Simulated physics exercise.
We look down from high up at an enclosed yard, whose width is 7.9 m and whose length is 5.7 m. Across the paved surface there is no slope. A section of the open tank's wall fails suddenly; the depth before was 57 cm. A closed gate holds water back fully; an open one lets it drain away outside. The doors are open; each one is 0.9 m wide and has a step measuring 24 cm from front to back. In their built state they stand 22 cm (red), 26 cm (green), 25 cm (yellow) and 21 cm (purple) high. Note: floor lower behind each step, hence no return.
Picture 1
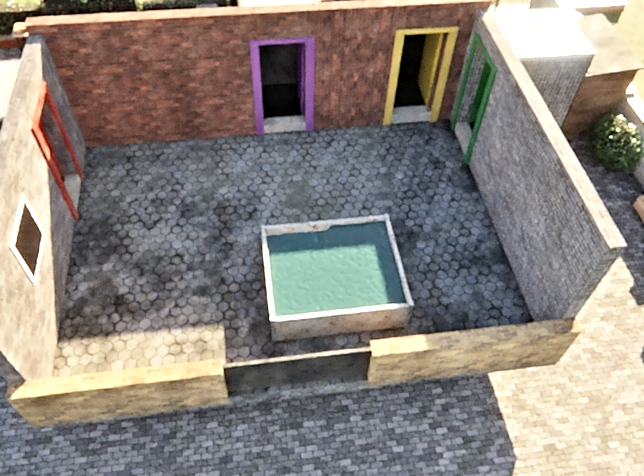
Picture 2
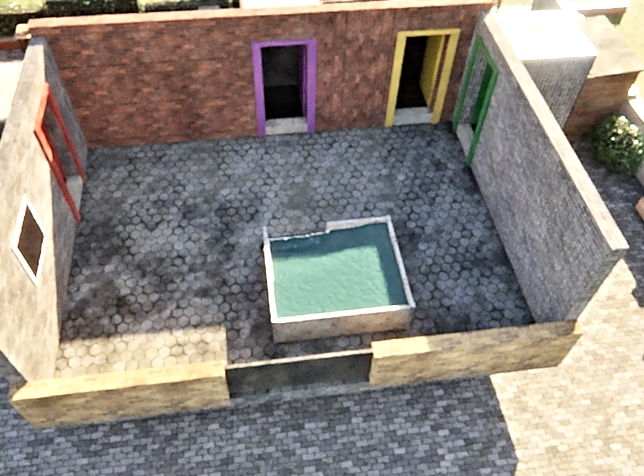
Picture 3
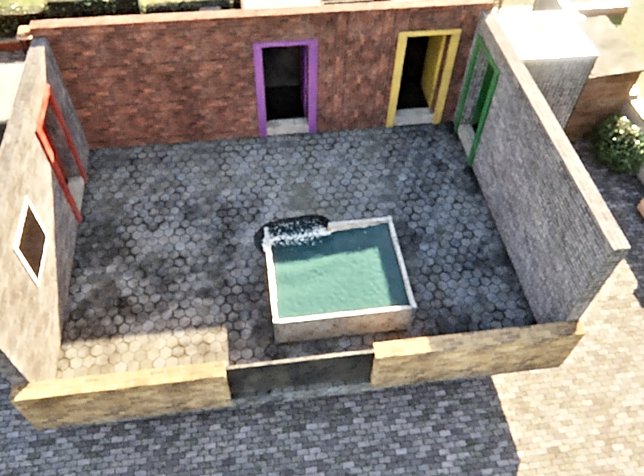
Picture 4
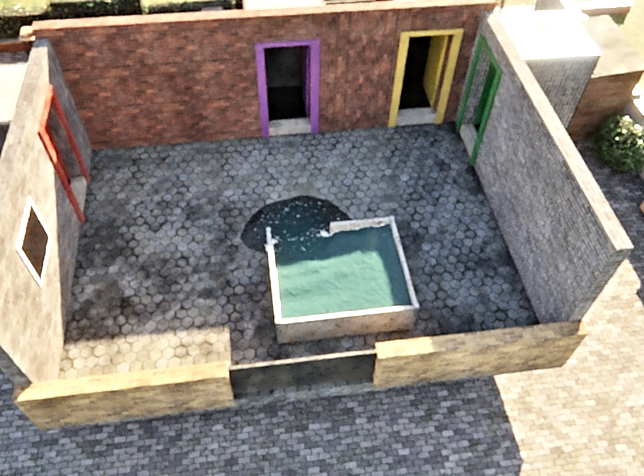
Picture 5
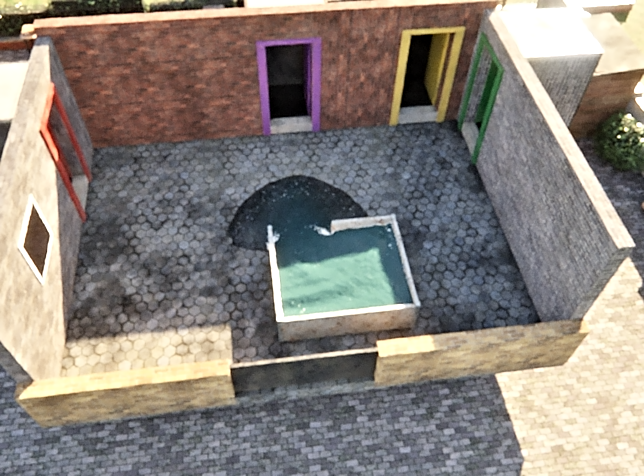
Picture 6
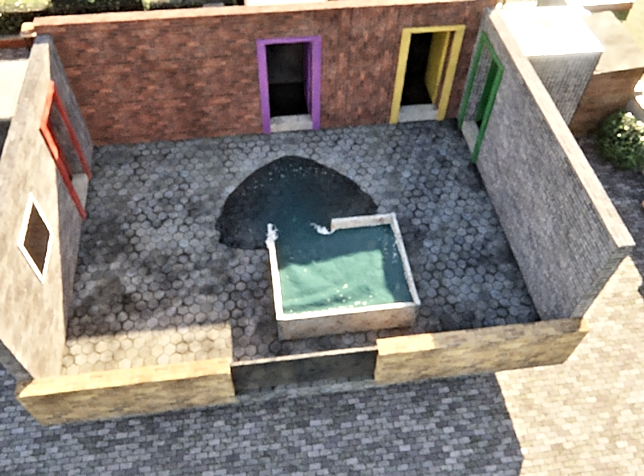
Water poured out of a square open tank in a walled yard after part of its far wall gave way, spreading in a widening dark pool across the paving behind it.
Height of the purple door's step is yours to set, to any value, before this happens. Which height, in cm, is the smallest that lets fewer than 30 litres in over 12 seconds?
The smallest is roughly 18 cm.
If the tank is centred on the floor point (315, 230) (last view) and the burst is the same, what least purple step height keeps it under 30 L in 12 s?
I'd put it at close to 24 cm.
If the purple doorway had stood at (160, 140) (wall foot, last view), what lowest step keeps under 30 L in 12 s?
8.0 cm.
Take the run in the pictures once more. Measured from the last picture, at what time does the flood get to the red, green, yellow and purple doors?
Arrival times - red: 2.2 s; green: 2.4 s; yellow: 1.5 s; purple: 0.2 s.
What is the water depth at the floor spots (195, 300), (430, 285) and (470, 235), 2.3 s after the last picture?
Close to 0, 0 and 0 cm deep.
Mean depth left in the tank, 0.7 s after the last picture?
About 40 cm.
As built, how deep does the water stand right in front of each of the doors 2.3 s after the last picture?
Depths in cm - red: 3, green: 4, yellow: 7, purple: 20.
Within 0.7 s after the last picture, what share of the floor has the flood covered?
Approximately 25 % of it.
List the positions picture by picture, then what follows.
In the first frame, the open tank at (333, 267) is whole and still, 57 cm deep; the purple door at (284, 94) is dry.
In the second frame, the gap is on the far side, the front 0.3 m out at a hidden place; the back of the open tank holds 57 cm.
In the third frame, water pours out on the far side and has run 0.8 m, to (309, 218); about 10 cm deep outside, 57 cm at the back.
In the fourth frame, the gap is on the far side, the front 1.2 m out at (293, 201); the back of the open tank holds 57 cm.
In the fifth frame, the gap is on the far side, the front 1.8 m out at (288, 180); the back of the open tank holds 56 cm.
In the sixth frame, water pours out on the far side and has run 2.3 m, to (283, 160); about 4 cm deep outside, 49 cm at the back; 0.9 m in a straight line remain to the purple door at (290, 93).
Then, 0.7 s after the last picture water covers 25 % of the floor, deepest (30 cm) near (287, 239); 23 cm at the purple door, 0 litres in over its 21 cm step.
Then, 2.3 s after the last picture water covers 35 % of the floor, deepest (29 cm) near (92, 161); 20 cm at the purple door, 8 litres in over its 21 cm step.
Then, 11.3 s after the last picture water covers 100 % of the floor, deepest (12 cm) near (292, 374); 6 cm at the purple door, 9 litres in over its 21 cm step.
At the purple door as built, the water peaked near 26 cm, 1.5 s after the last picture.
Run again over the same 12 s with other heights there, 46 litres in over 16 cm, 5 litres over 22 cm. The limit of 30 litres is kept from about 18 cm up.
